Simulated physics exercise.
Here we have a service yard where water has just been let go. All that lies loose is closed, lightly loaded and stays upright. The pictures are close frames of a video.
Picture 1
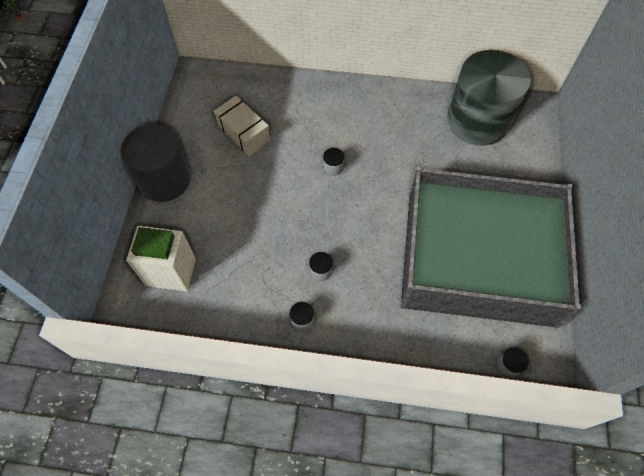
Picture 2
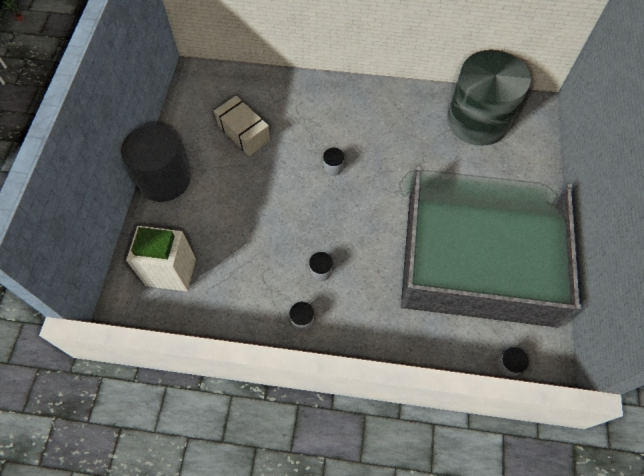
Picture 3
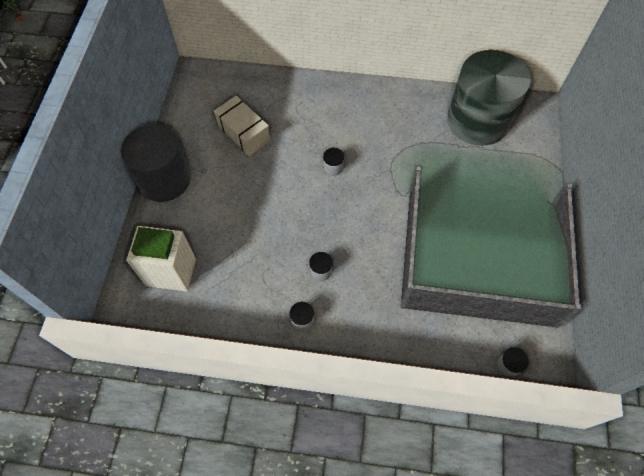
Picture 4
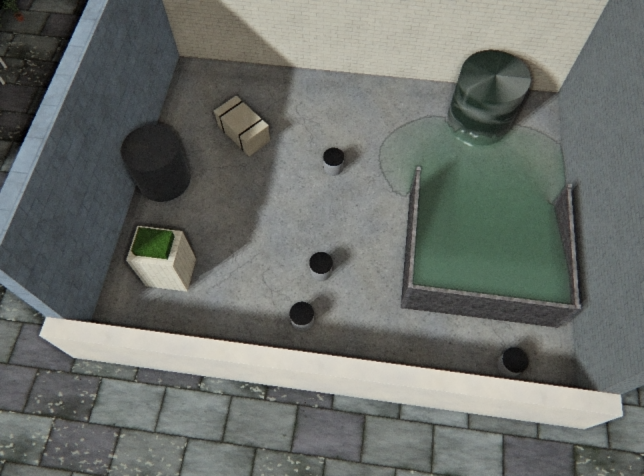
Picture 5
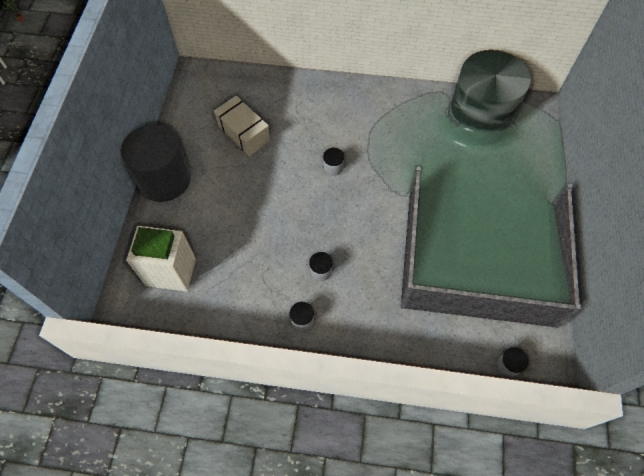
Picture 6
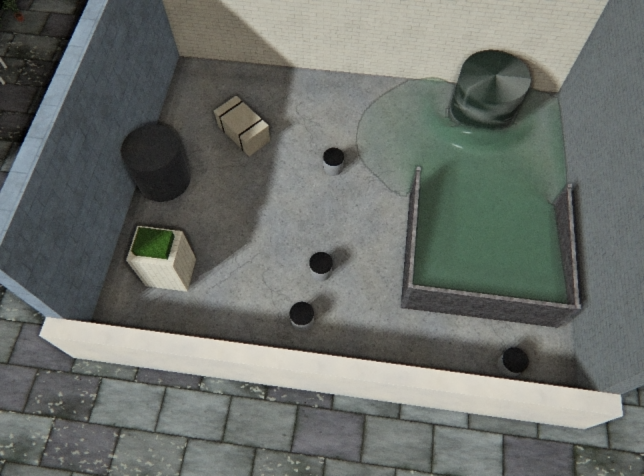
Green water in a walled tank at the right of a grey yard spills out as the tank's back wall disappears, spreading in a thin sheet toward the rear. It reaches the dark green drum and widens leftward across the paving, while the drum, crate, planter and small black-topped posts stay still.
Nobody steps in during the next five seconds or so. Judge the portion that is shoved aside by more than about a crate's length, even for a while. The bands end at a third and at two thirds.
Share: From one to two thirds.
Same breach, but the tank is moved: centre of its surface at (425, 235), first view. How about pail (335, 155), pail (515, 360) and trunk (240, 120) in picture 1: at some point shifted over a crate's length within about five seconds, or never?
As listed: Short of that, that far or more, moved that far.
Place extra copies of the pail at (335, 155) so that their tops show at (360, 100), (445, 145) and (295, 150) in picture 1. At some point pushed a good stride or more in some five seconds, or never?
In that order: Swept aside, pushed that far, swept aside.
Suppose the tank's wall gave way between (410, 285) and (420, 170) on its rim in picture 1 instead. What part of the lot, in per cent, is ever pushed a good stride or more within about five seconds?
I make it 80 per cent.
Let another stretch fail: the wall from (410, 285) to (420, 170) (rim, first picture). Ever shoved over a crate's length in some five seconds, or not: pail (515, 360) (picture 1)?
My call: Short of that.
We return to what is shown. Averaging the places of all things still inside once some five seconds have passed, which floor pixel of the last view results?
Roughly at (319, 276).
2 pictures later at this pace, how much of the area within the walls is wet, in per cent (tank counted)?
Close to 30 %.
A moment on, 0 of 5 are well off their spots; 0 afloat.
Next, 0 of 5 are well off their spots; 0 afloat.
Later, 1 of 5 are well off their spots; 0 afloat.
In the end, 2 of 5 are well off their spots, and 2 have been at some point; 1 afloat.
